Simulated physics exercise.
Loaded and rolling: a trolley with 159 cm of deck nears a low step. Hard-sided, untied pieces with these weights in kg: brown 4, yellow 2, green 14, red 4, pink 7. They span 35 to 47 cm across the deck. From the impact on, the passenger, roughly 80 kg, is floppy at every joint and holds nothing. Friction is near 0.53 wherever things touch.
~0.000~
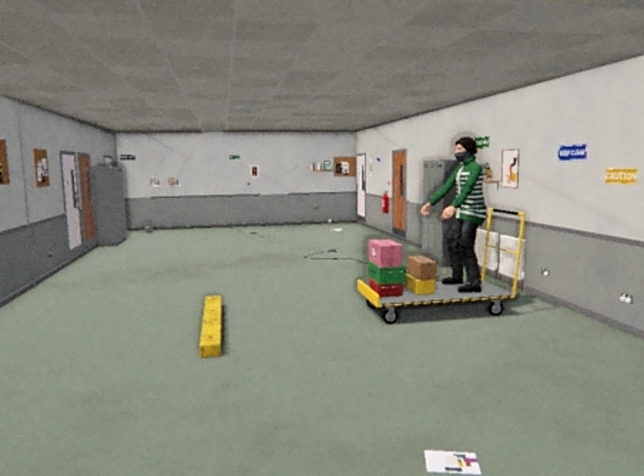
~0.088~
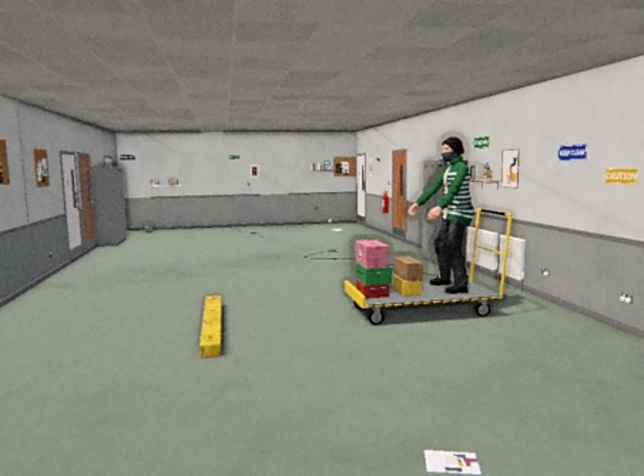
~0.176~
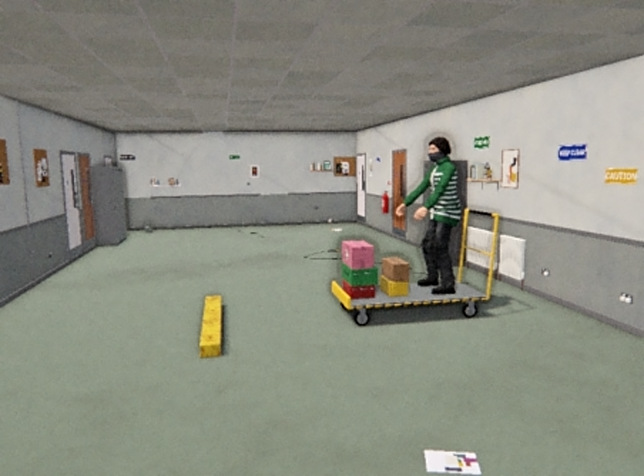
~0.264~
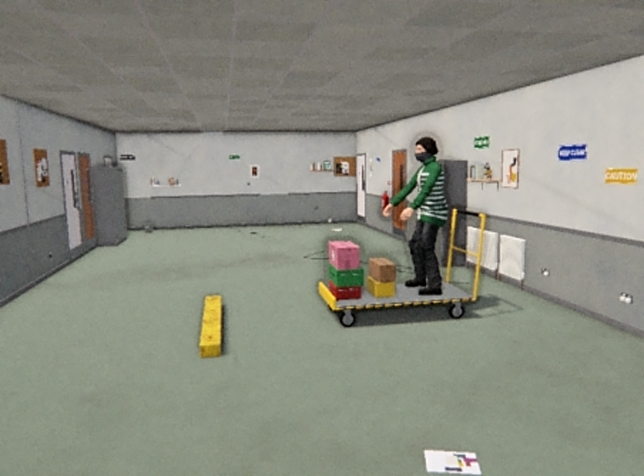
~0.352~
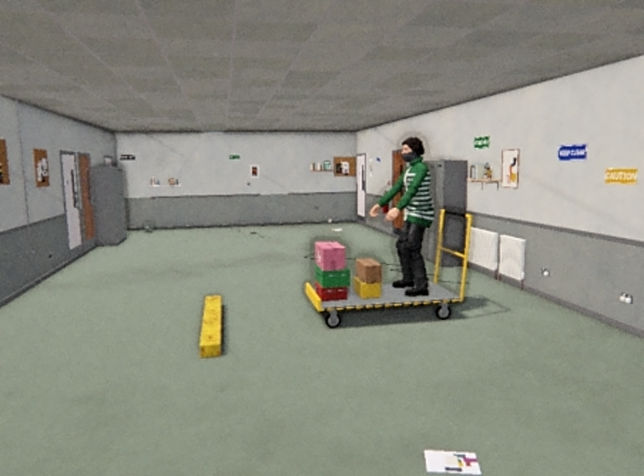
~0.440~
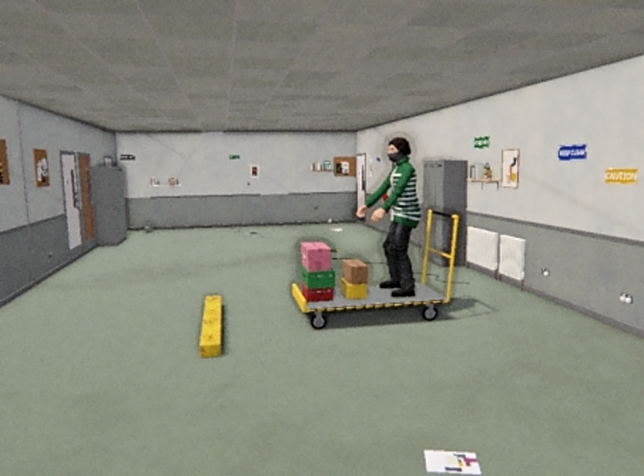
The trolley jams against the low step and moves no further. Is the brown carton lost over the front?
The brown carton stays aboard at this speed.
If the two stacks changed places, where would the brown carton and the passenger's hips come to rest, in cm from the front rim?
Then brown 40 past, hips 60 behind.
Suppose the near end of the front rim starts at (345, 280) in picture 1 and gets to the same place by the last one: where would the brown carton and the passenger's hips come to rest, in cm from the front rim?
In that case brown 30 behind, hips 100 behind.
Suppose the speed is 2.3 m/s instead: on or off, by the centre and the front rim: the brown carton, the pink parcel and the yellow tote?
In that case brown on, pink off, yellow on.
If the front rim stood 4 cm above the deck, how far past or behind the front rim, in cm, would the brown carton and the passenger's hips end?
In that case brown 30 behind, hips 60 behind.
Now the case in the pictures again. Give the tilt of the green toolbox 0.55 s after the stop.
It is tilted some 120°.
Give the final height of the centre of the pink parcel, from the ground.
Some 10 cm up.
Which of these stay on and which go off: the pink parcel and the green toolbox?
Pink off, green off.
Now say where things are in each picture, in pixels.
In the first frame, brown carton (422, 268), green toolbox (386, 272), rim corner (378, 304); 174 cm short of the stop.
In the second frame, brown carton (408, 269), green toolbox (373, 272), rim corner (364, 305); 158 cm short of the stop.
In the third frame, brown carton (395, 270), green toolbox (359, 273), rim corner (349, 306); 142 cm short of the stop.
In the fourth frame, brown carton (382, 270), green toolbox (346, 274), rim corner (334, 307); 126 cm short of the stop.
In the fifth frame, brown carton (368, 271), green toolbox (332, 275), rim corner (320, 308); 110 cm short of the stop.
In the sixth frame, brown carton (355, 272), green toolbox (318, 276), rim corner (304, 309); 94 cm short of the stop. Speed about 1.8 m/s.
After 0.95 s the deck stops.
After 1.20 s the brown carton is 38 cm behind the rim, tilted 25°, near (246, 275) in the last picture's view.
After 1.50 s the brown carton is 23 cm behind the rim, tilted 80°, near (233, 279) in the last picture's view.
After 1.95 s the brown carton is 18 cm behind the rim, tilted 95°, near (228, 280) in the last picture's view.
When all is still (4.1 s), past the rim, green toolbox and pink parcel; behind it, brown carton, yellow tote, red toolbox and the passenger's hips.
